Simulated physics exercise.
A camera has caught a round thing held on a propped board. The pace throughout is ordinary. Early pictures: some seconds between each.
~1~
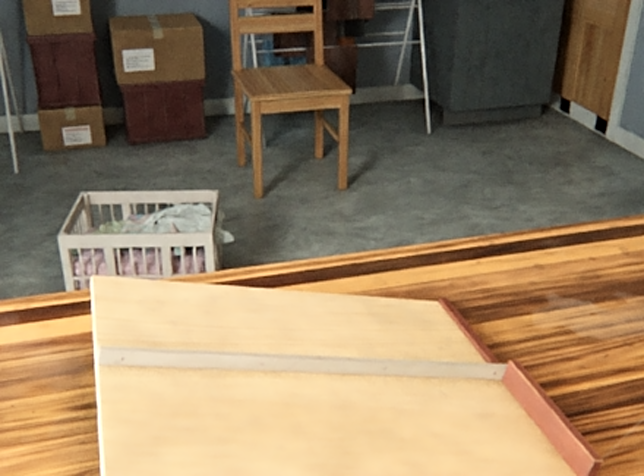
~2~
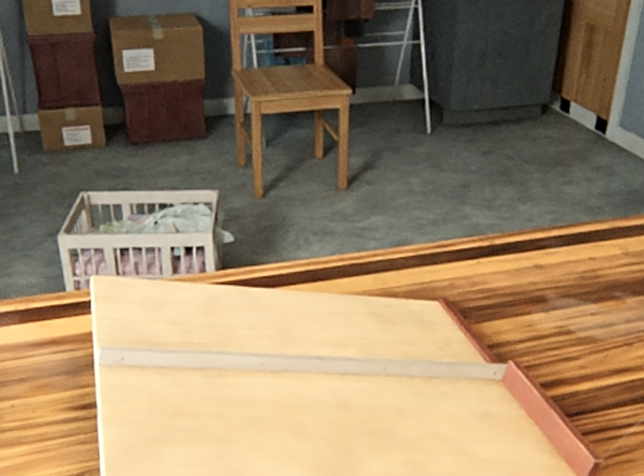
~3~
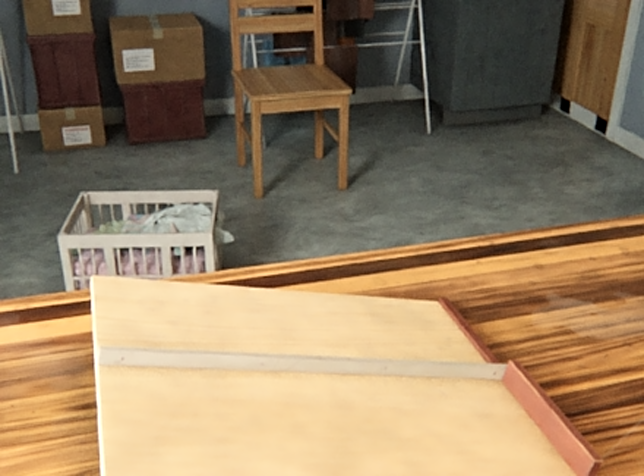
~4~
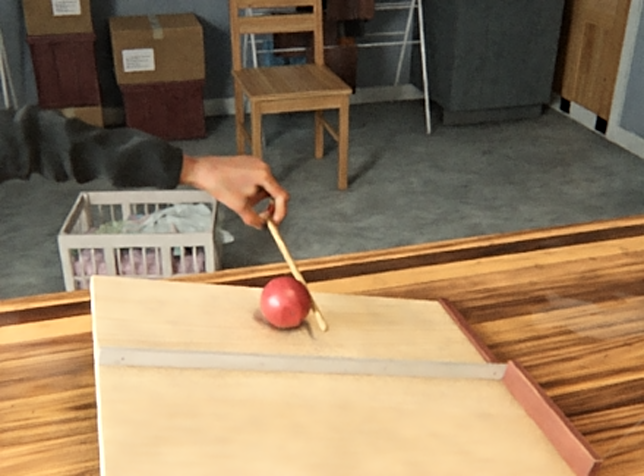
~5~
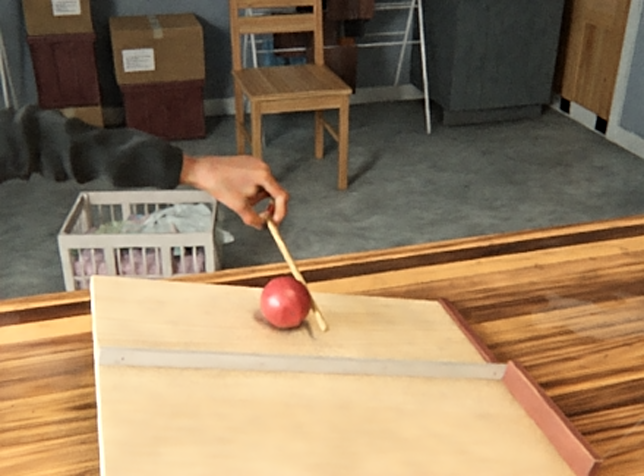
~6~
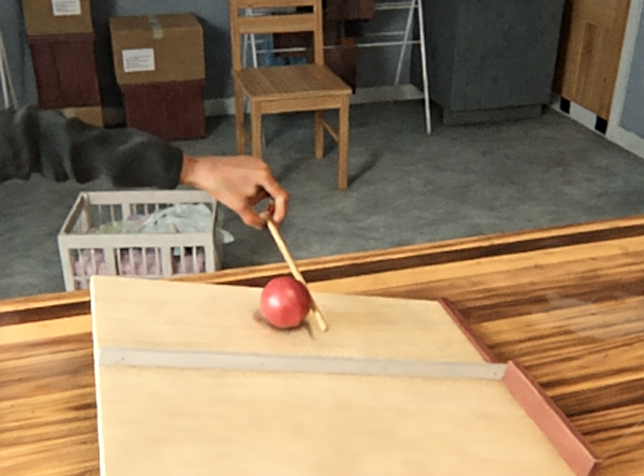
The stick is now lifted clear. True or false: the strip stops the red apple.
False; it goes past.
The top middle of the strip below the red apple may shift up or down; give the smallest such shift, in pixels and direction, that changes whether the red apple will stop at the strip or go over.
Move it up by about 8 pixels.
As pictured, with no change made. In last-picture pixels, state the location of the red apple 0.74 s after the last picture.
(518, 319).
Then, 0.74 s later than the last frame, red apple off the board near (518, 319).
When it is over, the red apple rolls off the board.
